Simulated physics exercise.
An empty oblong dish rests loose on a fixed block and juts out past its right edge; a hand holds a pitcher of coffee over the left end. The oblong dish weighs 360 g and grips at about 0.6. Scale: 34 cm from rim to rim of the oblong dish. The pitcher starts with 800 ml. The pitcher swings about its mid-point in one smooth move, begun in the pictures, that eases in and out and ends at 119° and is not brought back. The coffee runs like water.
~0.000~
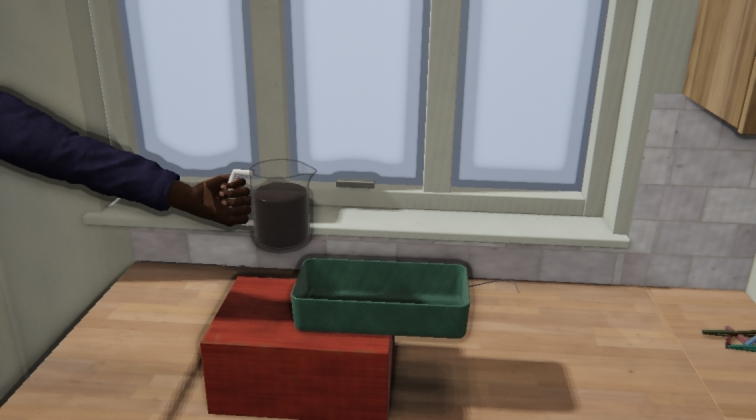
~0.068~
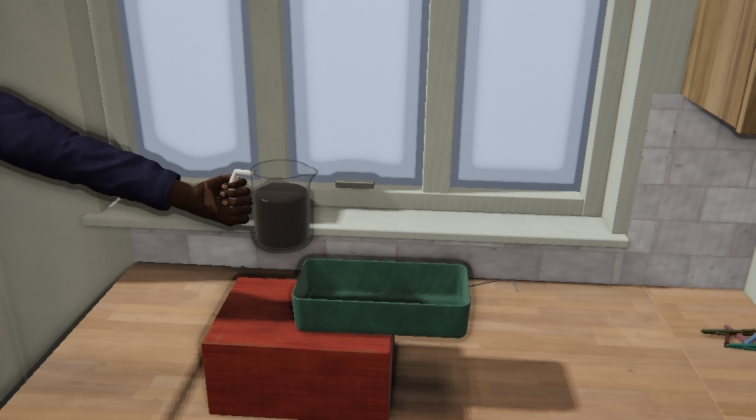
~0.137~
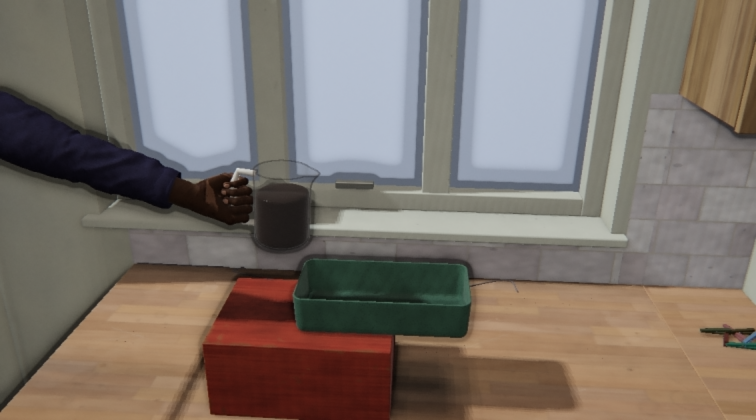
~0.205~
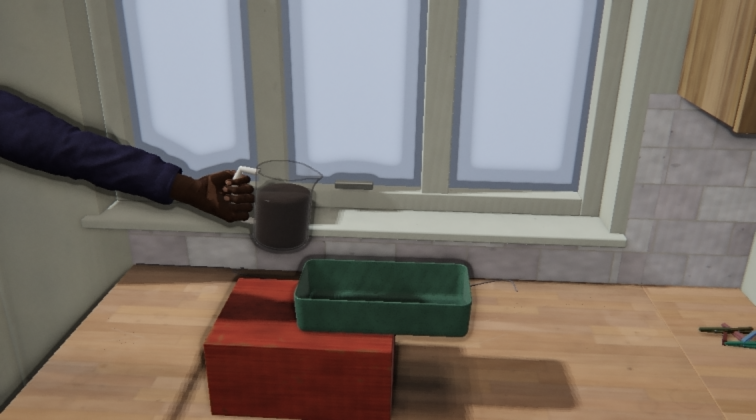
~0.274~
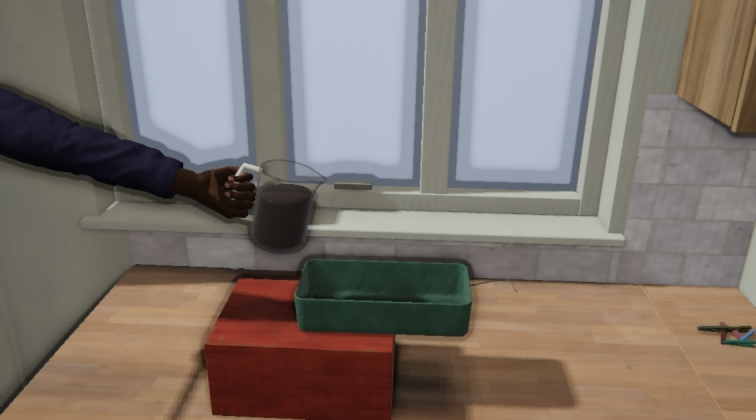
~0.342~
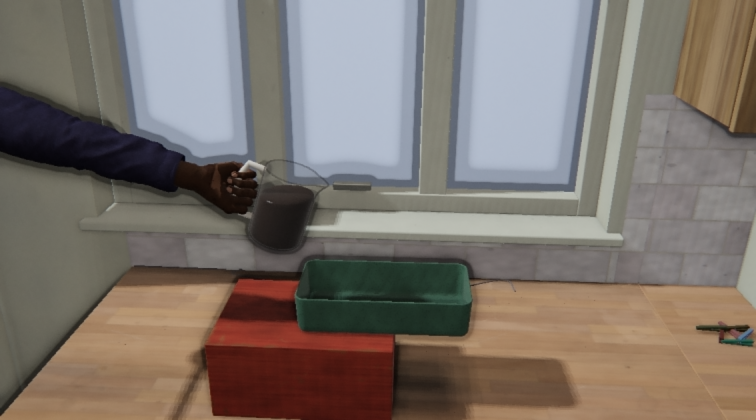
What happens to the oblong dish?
This oblong dish keeps its place.
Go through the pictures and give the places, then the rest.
It leans 0°; its right rim is at (317, 171); the coffee meets the walls at (255, 189) and (307, 192); the oblong dish's rim runs from (298, 278) to (468, 286); the block's edge is at (387, 353), in the first frame.
It leans 1°; its right rim is at (318, 172); the coffee meets the walls at (255, 190) and (308, 192), in the second frame.
It leans 3°; its right rim is at (320, 173); the coffee meets the walls at (256, 191) and (309, 193), in the third frame.
It leans 7°; its right rim is at (323, 176); the coffee meets the walls at (259, 191) and (311, 193), in the fourth frame.
It leans 12°; its right rim is at (326, 180); the coffee meets the walls at (259, 193) and (312, 193), in the fifth frame.
It leans 18°; its right rim is at (329, 185); the coffee meets the walls at (260, 194) and (315, 194), in the sixth frame.
After 0.80 s the tilt is 75° and 87 per cent is still to pour; the oblong dish lies level with 2 per cent in it.
After 1.13 s the tilt is 111° and 23 per cent is still to pour; the oblong dish lies level with 56 per cent in it.
After 1.48 s the tilt is 119° and 0 per cent is still to pour; the oblong dish lies level with 93 per cent in it.
After 1.86 s the tilt is 119° and 0 per cent is still to pour; the oblong dish lies level with 94 per cent in it.
In the end the oblong dish lies level with 94 per cent in it.
